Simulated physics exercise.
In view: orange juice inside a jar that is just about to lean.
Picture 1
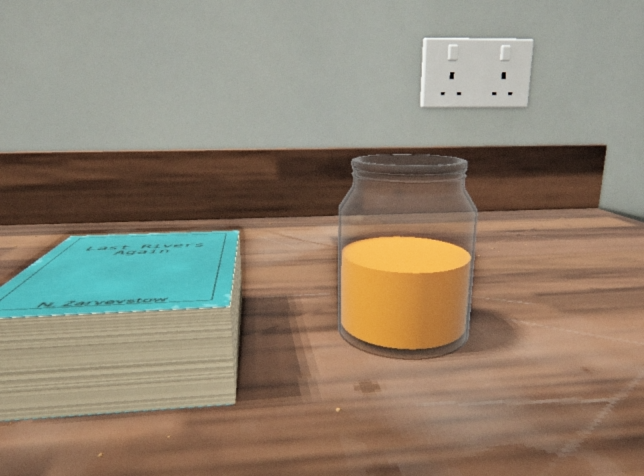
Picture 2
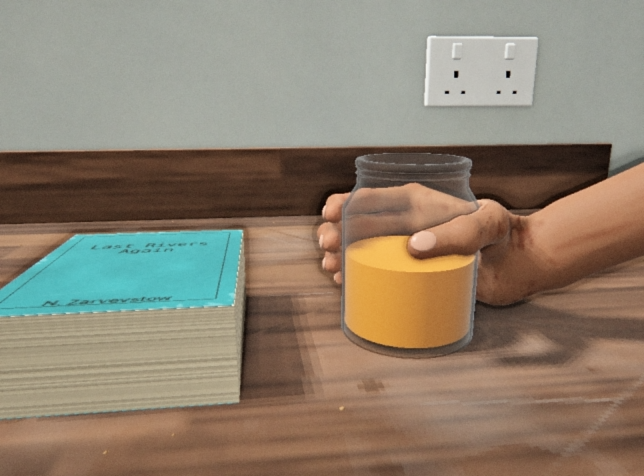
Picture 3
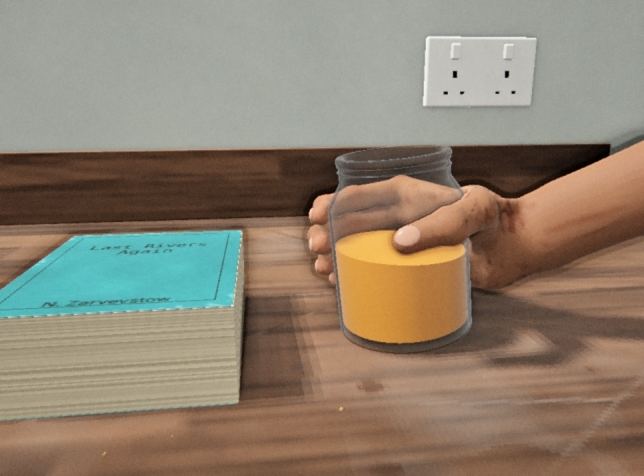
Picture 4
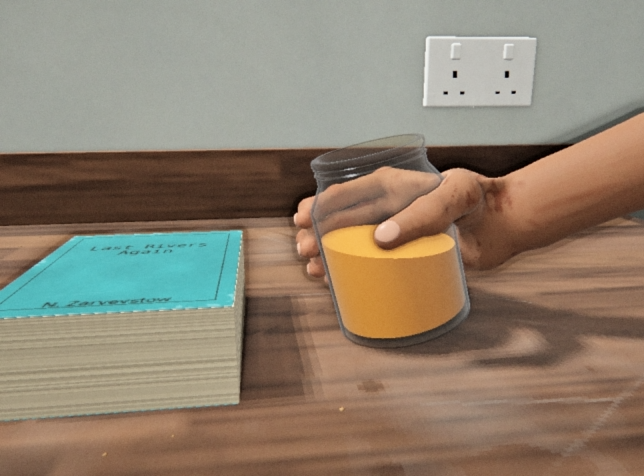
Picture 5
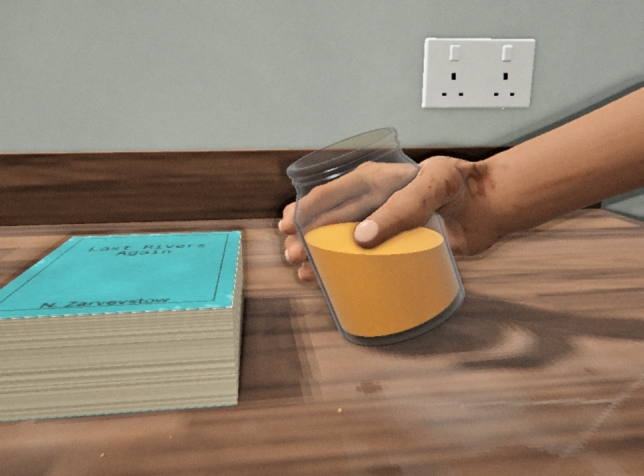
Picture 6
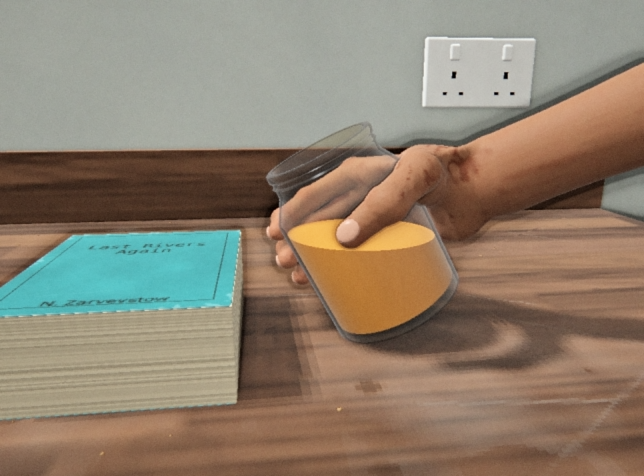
A clear glass jar about half full of orange juice stands upright on a brown wood-grain worktop, seen from the front and slightly above by a camera that barely shifts. A thick book with a turquoise cover lies at left, and a white double socket sits on the grey-green wall behind. A hand reaches in from the right, grips the jar and tilts it steadily leftward, its top moving towards the book.
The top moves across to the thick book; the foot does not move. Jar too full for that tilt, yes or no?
No.
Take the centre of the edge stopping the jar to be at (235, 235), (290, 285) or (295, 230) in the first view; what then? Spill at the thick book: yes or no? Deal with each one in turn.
One after the other: Loses none, stays dry, holds.
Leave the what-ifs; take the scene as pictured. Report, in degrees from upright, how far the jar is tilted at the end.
50° or thereabouts.
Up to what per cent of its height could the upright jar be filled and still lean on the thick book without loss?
Max fill: Approx. 65 per cent.
Soon after, the jar leans by about 40°; nothing has left it.
Later, the jar leans by about 45°; nothing has left it.
In the end, the jar leans by about 50°, against the thick book; nothing has left it.
